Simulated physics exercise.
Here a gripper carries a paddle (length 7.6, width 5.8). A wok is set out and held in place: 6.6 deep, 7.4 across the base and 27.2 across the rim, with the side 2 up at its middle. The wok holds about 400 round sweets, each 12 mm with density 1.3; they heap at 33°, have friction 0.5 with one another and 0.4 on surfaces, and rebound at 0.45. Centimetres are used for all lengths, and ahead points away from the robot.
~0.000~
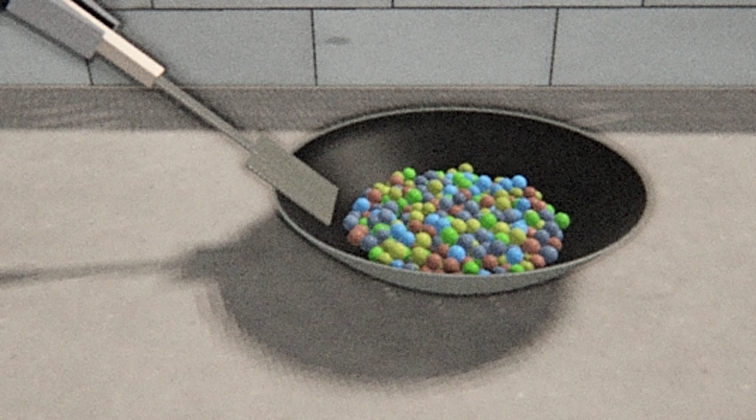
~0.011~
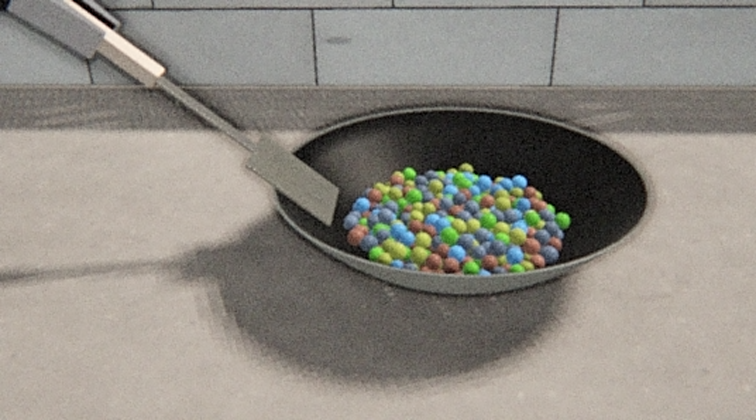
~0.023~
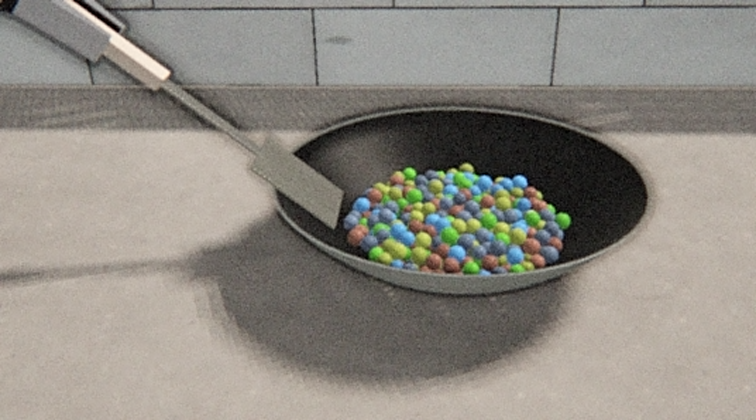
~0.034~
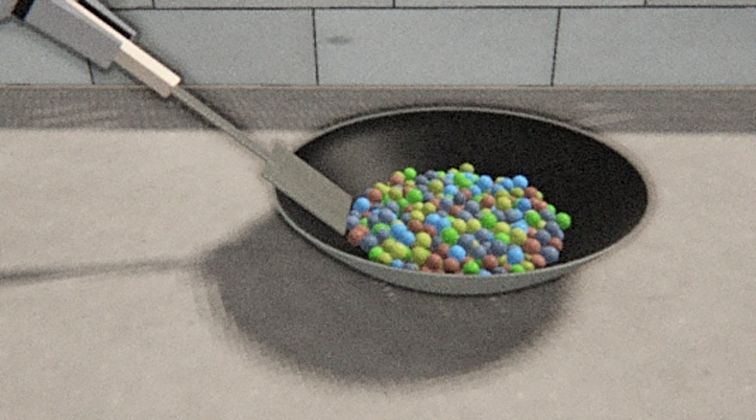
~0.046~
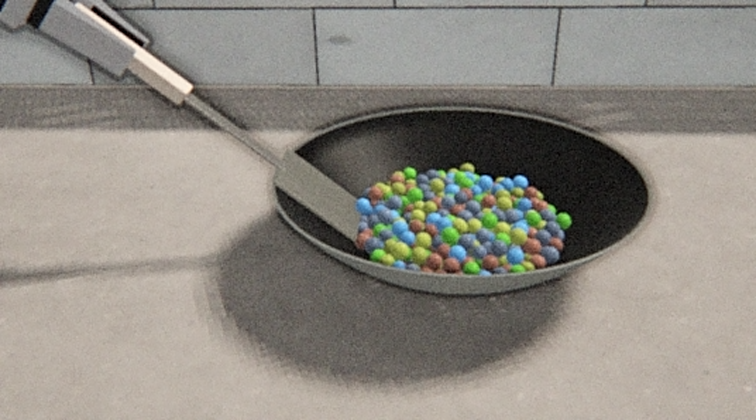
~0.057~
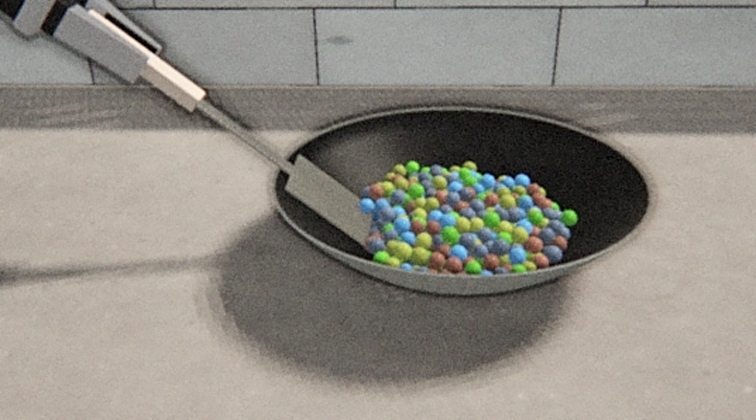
In the video, a robotic gripper holding a flat paddle lowers it slightly to the right inside a dark wok of small multicoloured balls, and the paddle meets the left edge of the heap, nudging the balls slightly rightward.
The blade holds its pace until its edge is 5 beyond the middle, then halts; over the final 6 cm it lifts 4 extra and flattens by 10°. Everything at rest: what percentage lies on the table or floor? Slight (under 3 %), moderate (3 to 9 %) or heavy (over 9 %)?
Slight.
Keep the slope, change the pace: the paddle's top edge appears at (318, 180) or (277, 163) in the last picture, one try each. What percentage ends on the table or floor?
Roughly 20 and 0 percent.
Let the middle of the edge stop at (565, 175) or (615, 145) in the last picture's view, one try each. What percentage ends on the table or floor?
Estimates, in order: 15 % and 25 %.
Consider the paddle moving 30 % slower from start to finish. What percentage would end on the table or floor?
Then around 0 percent would finish on the table or floor.
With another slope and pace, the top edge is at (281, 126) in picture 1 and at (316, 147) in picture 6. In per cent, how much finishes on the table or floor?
Some 0 percent ends up on the table or floor.
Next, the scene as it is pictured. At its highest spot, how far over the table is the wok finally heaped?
Near 7.5 centimetres high.
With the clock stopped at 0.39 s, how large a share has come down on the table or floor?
Some 0 per cent of the load.
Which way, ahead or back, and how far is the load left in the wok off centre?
4.0 cm ahead.
By 0.11 s, sloping 40°, highest piece 6 above the table; 397 in the wok.
By 0.16 s, sloping 36°, highest piece 7 above the table; 397 in the wok.
By 0.39 s, sloping 30°, highest piece 8 above the table; 394 in the wok, 1 on the table or floor, 2 on the blade or in flight.
By 1.44 s, sloping 30°, highest piece 7 above the table; 394 in the wok, 3 on the table or floor.
Final count, 394 in the wok, 3 on the table or floor. That is 1 % on the table or floor.
